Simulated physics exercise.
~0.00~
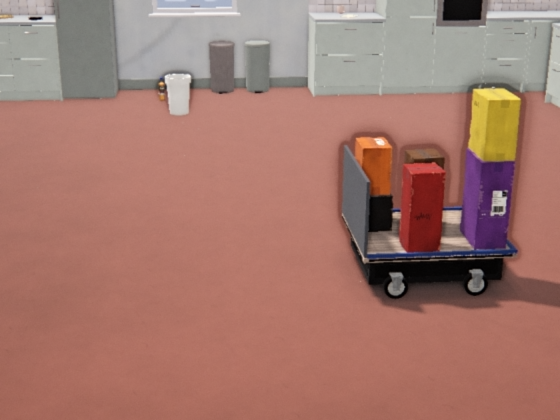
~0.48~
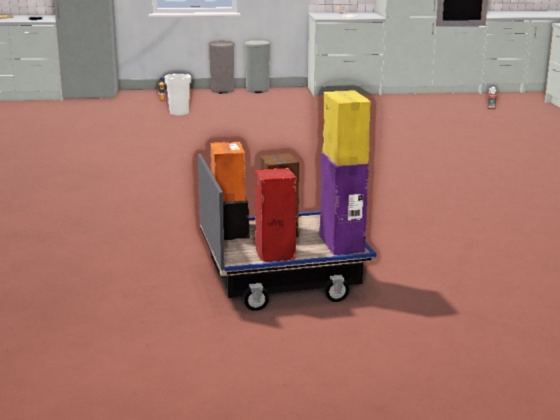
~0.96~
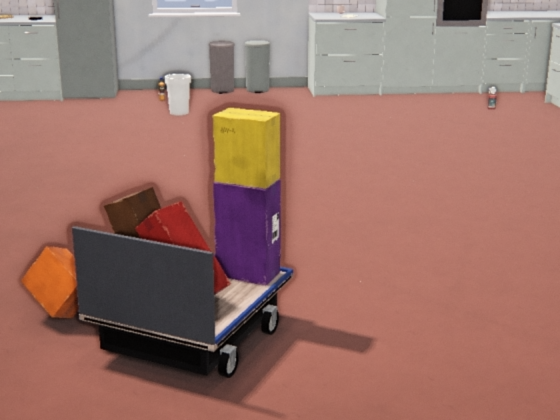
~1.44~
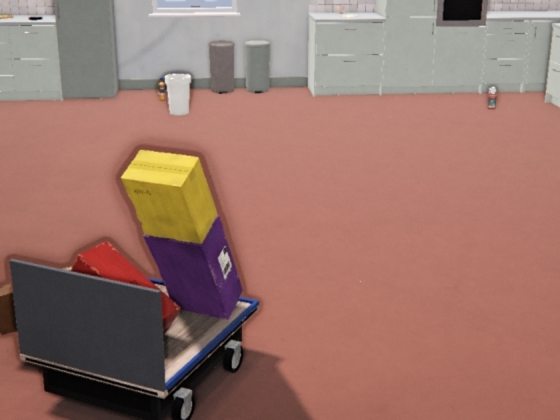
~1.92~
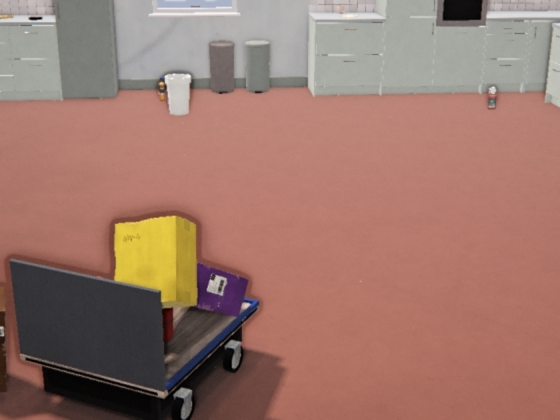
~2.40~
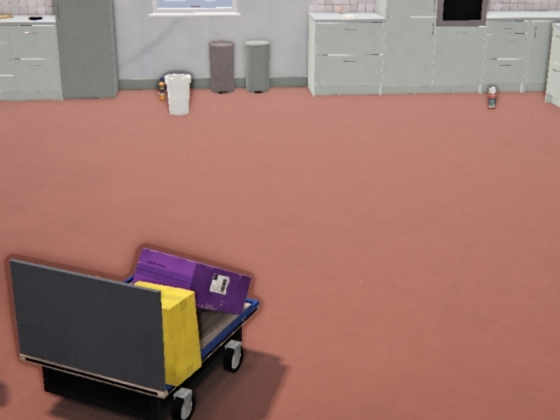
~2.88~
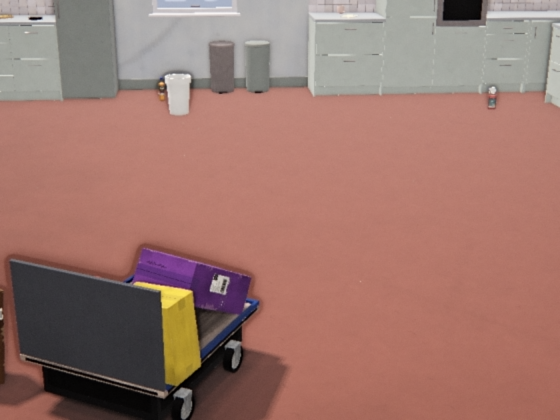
In a kitchen with a reddish floor, seen from a fixed, slightly raised view, a flat cart with a dark board at its front carries orange, black, brown and red boxes and a yellow box stacked on a purple one. The cart rolls left, then swings toward the viewer. The orange box tumbles off the far left side while the red and brown boxes lean, and the brown one follows it off. As the cart stops at lower left, the yellow and purple boxes topple. Finally, the purple box lies tilted behind the upright yellow one, with the red box out of sight.
